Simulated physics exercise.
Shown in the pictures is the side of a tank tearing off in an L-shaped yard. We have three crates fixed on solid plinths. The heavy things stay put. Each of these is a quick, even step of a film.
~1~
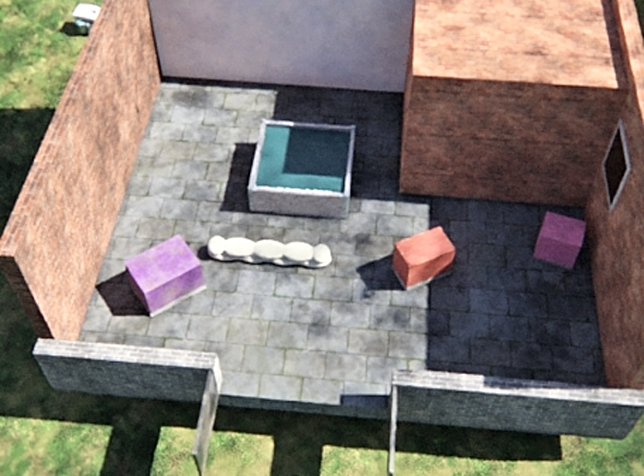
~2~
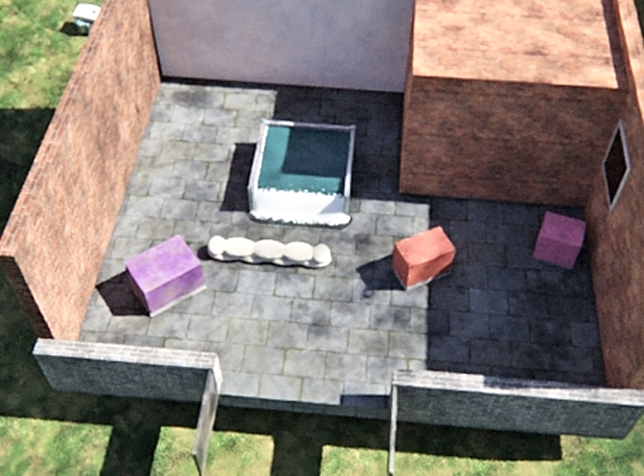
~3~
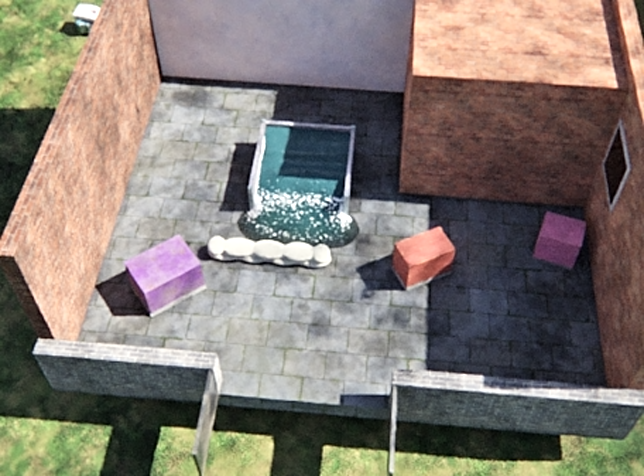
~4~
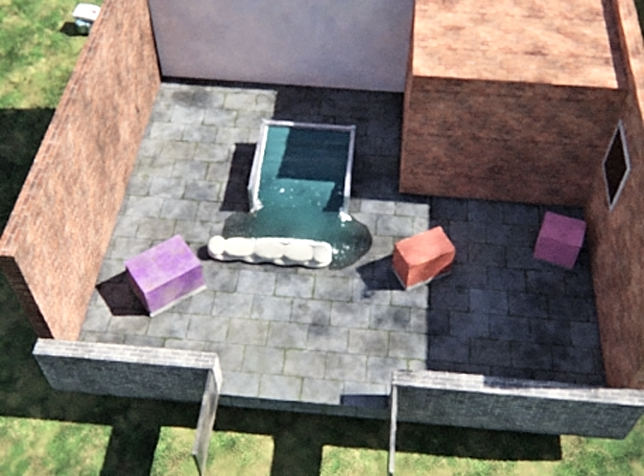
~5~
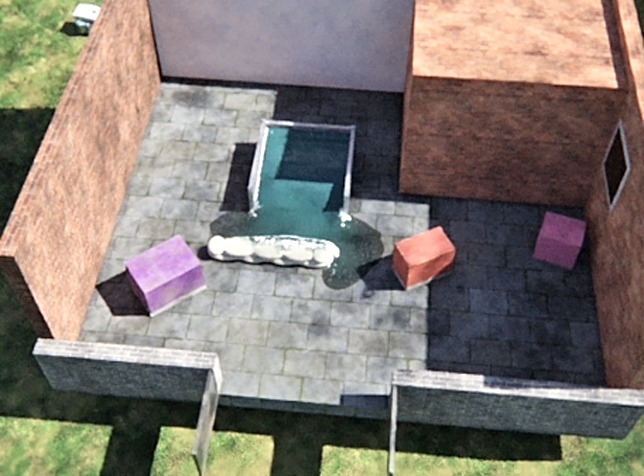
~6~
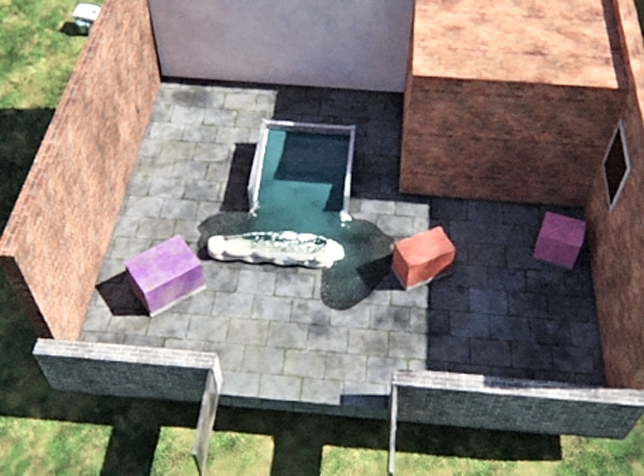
The tank in the walled yard loses its front side, and water pours out around a white barrier.
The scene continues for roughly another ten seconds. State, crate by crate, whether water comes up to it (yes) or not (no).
In order: The purple crate is going to stay clear of the water, the red crate is going to be reached by the water, the pink crate is going to be reached by the water.
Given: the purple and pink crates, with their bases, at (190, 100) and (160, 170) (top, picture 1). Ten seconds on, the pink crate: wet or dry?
As for the pink one, it is dampened.
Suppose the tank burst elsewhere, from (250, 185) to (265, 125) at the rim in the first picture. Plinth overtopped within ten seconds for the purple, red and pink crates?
Result: Purple crate gets overtopped, red crate is left untouched, pink crate is left untouched.
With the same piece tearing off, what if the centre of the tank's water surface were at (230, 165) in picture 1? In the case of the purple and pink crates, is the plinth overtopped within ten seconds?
Note - purple crate is overtopped; pink crate is overtopped.
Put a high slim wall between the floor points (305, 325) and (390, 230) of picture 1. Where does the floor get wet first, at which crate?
My answer: The purple-painted one.
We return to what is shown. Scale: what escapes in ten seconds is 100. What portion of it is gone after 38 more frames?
About 65 per cent.
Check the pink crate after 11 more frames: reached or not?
Pink crate dry.
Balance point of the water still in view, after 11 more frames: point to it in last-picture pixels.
Centre of the water: Near (297, 228).
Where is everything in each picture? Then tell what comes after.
The tank at (304, 161) is whole and still, in the first picture.
The front is at (346, 222), out from the gap at (299, 207), in the second picture.
The front is at (352, 231), out from the gap at (299, 208), in the third picture.
The front is at (232, 245), out from the gap at (299, 208), in the fourth picture.
Water pours out at (299, 208) and has run to (340, 284), in the fifth picture.
Water pours out at (299, 208) and has run to (342, 304), in the sixth picture.
A moment on, water covers 15 % of the floor; the purple crate water round its plinth, the red crate water round its plinth, the pink crate not reached.
Next, water covers 30 % of the floor; the purple crate water round its plinth, the red crate water round its plinth, the pink crate not reached.
Then, water covers 45 % of the floor; the purple crate water round its plinth, the red crate water round its plinth, the pink crate water round its plinth.
Later, water covers 60 % of the floor; the purple crate water round its plinth, the red crate water round its plinth, the pink crate water round its plinth.
In the end, water covers 85 % of the floor; the purple crate stayed above the water, the red crate was topped, the pink crate was topped.
